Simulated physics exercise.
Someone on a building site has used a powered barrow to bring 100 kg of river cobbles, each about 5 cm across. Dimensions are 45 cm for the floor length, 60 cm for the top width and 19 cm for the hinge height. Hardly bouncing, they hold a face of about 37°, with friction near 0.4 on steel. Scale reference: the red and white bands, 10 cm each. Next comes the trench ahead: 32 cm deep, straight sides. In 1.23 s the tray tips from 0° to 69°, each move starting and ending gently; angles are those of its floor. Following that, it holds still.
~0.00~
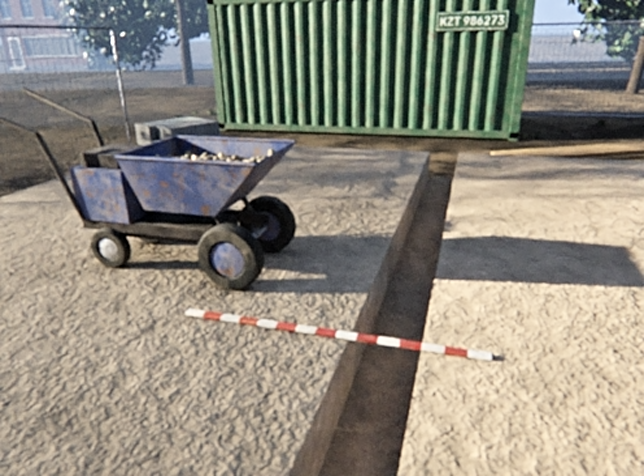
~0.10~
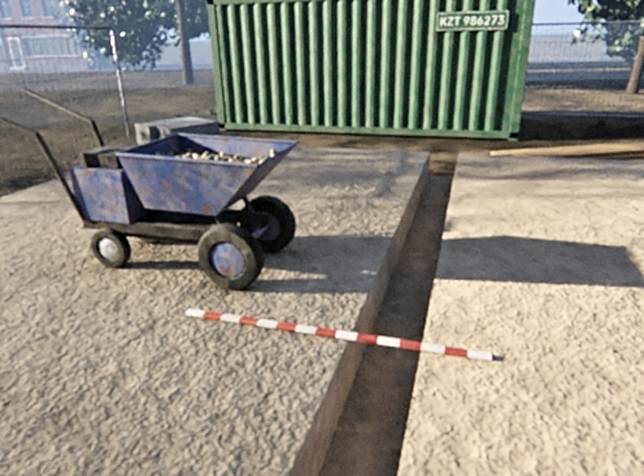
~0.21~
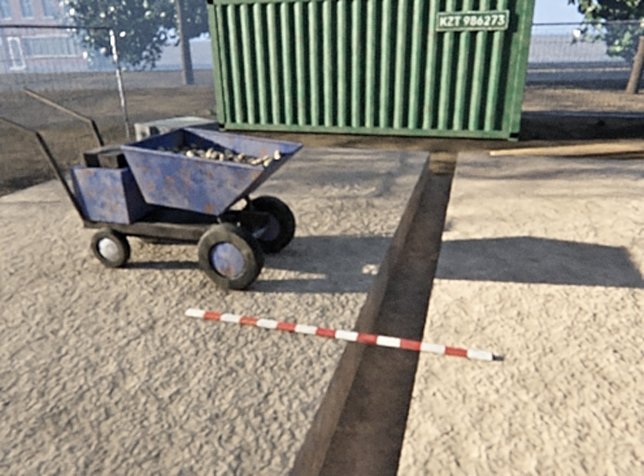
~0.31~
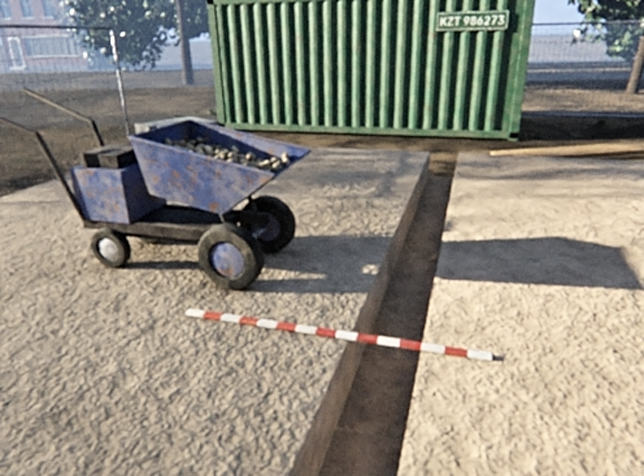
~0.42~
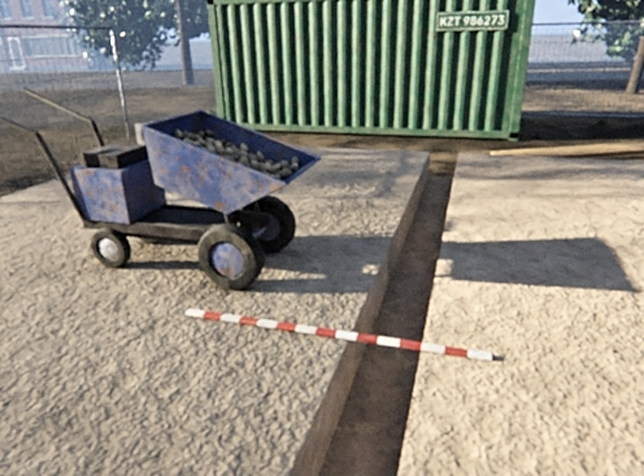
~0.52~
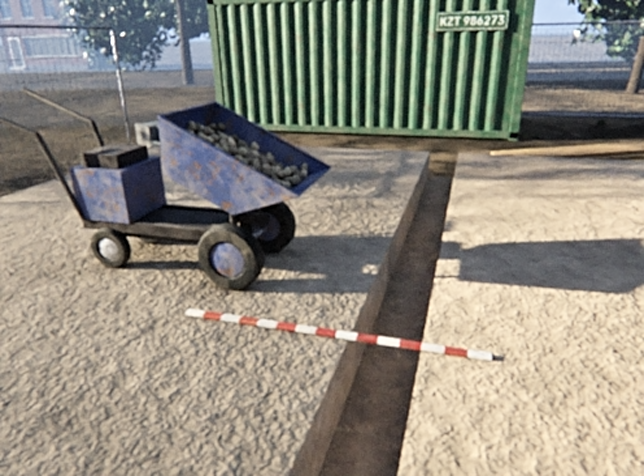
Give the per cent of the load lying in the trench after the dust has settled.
Close to 87 in every hundred.
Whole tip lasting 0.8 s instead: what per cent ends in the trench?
In that case, around 90%.
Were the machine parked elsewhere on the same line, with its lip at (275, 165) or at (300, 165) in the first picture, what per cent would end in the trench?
It comes to about 100 and 80 in a hundred.
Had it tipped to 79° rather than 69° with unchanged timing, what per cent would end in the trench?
About 65 per cent would end up in the trench.
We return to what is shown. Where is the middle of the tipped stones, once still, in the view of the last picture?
(399, 321).
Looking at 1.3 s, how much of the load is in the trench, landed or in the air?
Roughly 20% by that time.
After 0.9 s the floor is at 58°; 100 % in the tray; the foremost stones are at (326, 222).
After 1.3 s the floor is at 69°; 64 % in the tray, 15 % short of the trench, 21 % in the trench; the foremost stones are at (413, 331).
After 1.7 s the floor is at 69°; 24 % in the tray, 17 % short of the trench, 59 % in the trench; the foremost stones are at (428, 314).
After 3.6 s the floor is at 69°; 0 % in the tray, 13 % short of the trench, 87 % in the trench; the foremost stones are at (428, 317).
